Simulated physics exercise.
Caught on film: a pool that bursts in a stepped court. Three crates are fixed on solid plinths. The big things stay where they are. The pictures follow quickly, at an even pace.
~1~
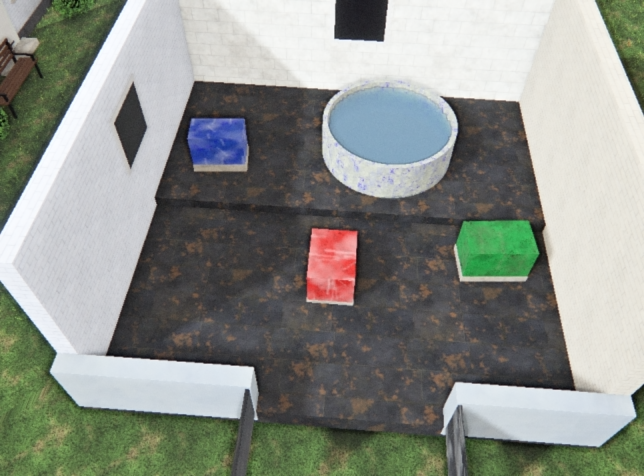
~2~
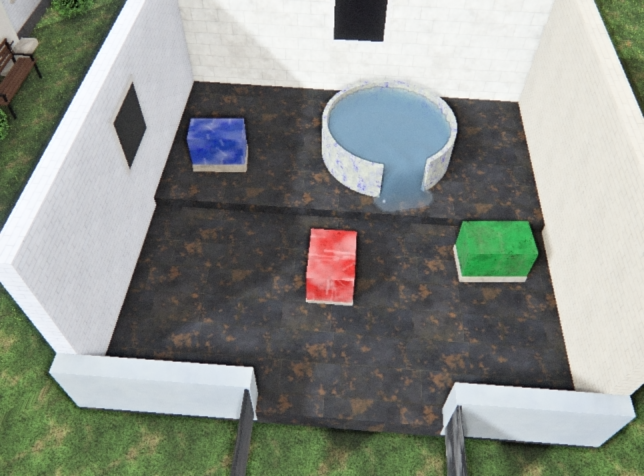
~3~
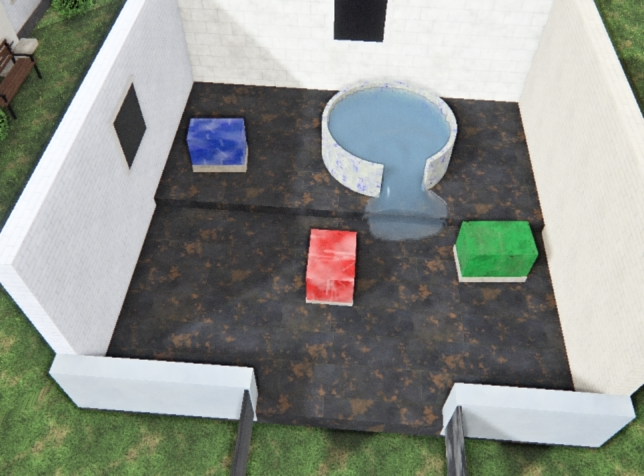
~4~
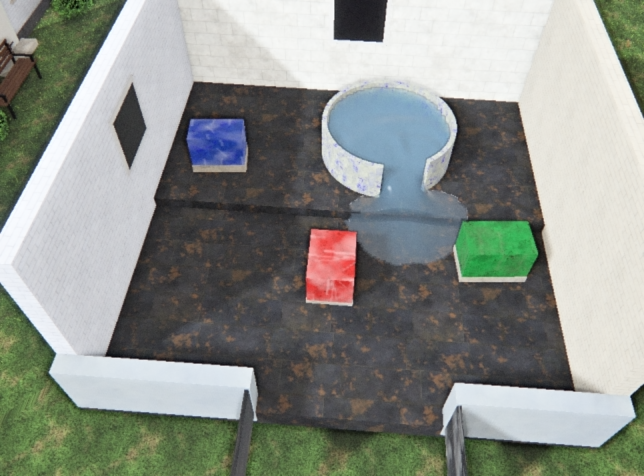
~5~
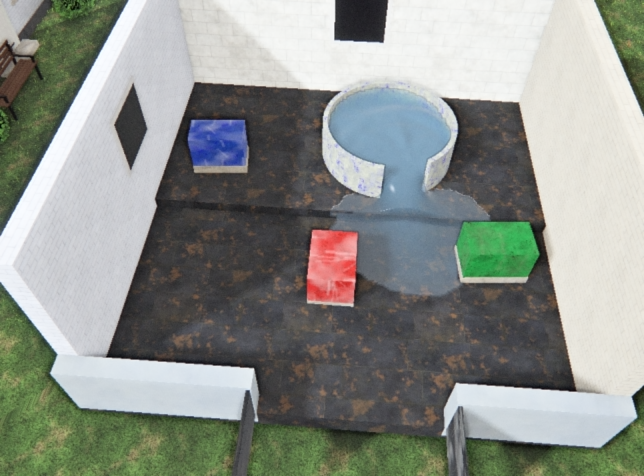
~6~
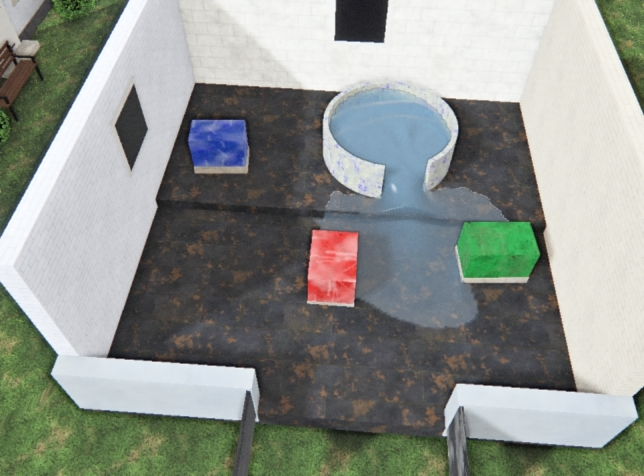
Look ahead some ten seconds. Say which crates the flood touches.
The green crate gets wet; the red crate gets wet; the blue crate stays dry.
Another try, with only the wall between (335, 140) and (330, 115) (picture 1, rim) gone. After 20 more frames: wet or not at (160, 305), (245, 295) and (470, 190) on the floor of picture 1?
In turn: Awash, under water, dry.
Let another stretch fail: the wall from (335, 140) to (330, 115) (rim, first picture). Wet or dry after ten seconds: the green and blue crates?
In short: Green crate is safe, blue crate is topped.
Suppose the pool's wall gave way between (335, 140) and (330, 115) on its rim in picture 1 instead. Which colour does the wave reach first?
That is the blue crate.
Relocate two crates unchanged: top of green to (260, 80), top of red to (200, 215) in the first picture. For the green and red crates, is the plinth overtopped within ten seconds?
The green crate keeps dry, the red crate escapes it.
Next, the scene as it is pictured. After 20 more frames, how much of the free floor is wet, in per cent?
About 30 per cent.
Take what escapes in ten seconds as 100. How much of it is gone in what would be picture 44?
I make it 65 per cent.
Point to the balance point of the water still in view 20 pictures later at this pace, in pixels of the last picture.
Roughly at (417, 210).
A moment on, water covers 25 % of the floor; the green crate water round its plinth, the red crate water round its plinth, the blue crate not reached.
Next, water covers 30 % of the floor; the green crate water round its plinth, the red crate water round its plinth, the blue crate not reached.
Then, water covers 30 % of the floor; the green crate water round its plinth, the red crate water round its plinth, the blue crate not reached.
Later, water covers 30 % of the floor; the green crate water round its plinth, the red crate water round its plinth, the blue crate not reached.
In the end, water covers 30 % of the floor; the green crate was topped, the red crate was topped, the blue crate stayed above the water.
